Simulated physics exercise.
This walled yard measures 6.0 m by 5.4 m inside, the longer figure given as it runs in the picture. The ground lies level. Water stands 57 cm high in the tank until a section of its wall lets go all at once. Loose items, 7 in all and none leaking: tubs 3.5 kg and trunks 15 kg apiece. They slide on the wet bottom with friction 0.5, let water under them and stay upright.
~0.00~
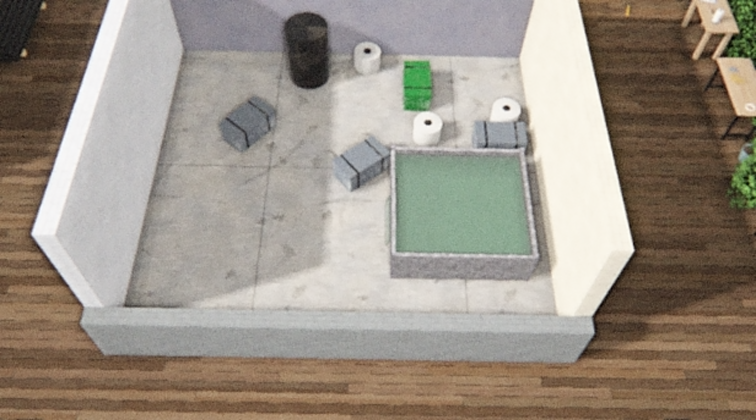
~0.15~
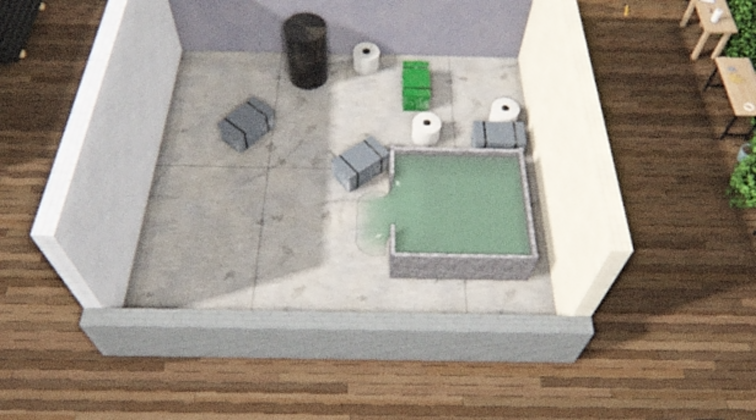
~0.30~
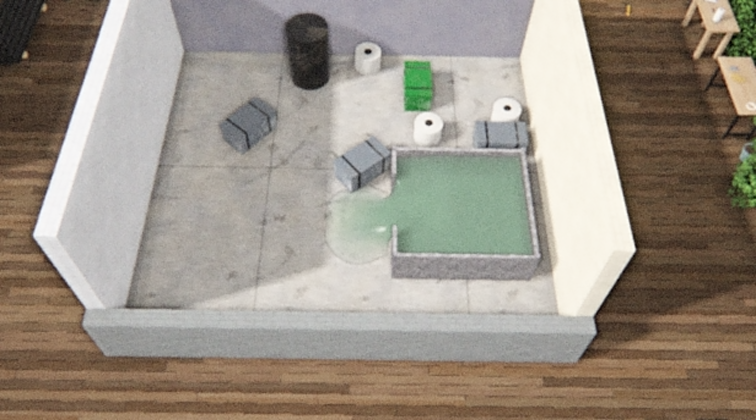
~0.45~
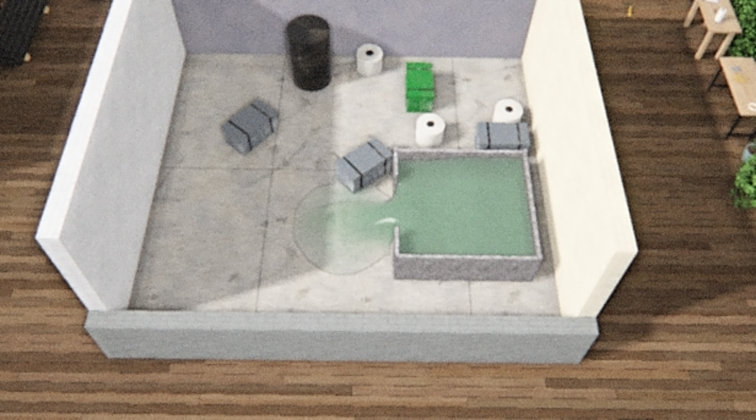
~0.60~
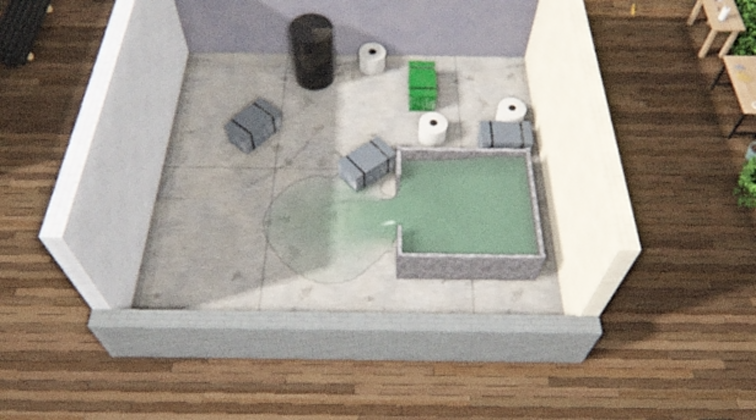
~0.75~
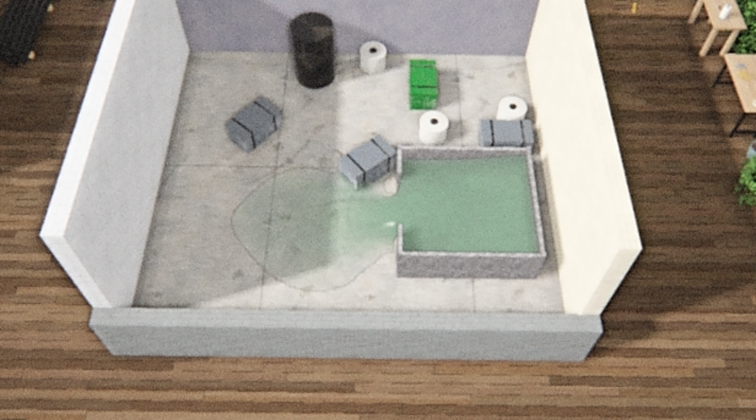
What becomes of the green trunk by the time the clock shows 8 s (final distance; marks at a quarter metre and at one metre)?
Green trunk barely shifts.
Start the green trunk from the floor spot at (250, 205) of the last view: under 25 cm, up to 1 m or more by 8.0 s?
It travels far.
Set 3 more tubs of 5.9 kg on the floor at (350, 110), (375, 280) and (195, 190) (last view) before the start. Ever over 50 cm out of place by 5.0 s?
In that order: Under, short of it, over.
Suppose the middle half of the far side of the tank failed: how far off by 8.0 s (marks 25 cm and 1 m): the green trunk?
Then the green trunk gets carried off.
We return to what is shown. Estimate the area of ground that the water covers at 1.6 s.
Roughly 15 m2.
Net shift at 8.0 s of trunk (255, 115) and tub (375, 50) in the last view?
In that order: 150 cm, 100 cm.
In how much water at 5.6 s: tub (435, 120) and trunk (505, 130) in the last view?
About 0 and 0 cm.
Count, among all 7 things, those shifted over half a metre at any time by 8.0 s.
That makes 2.
After 1.6 s the green trunk is near (423, 77), 0.0 m from its start, aground; 0 afloat.
After 3.6 s the green trunk is near (423, 77), 0.0 m from its start, aground; 1 afloat.
After 5.6 s the green trunk is near (423, 77), 0.0 m from its start, aground; 1 afloat.
After 8.0 s the green trunk is near (423, 77), 0.0 m from its start, aground; 2 afloat.
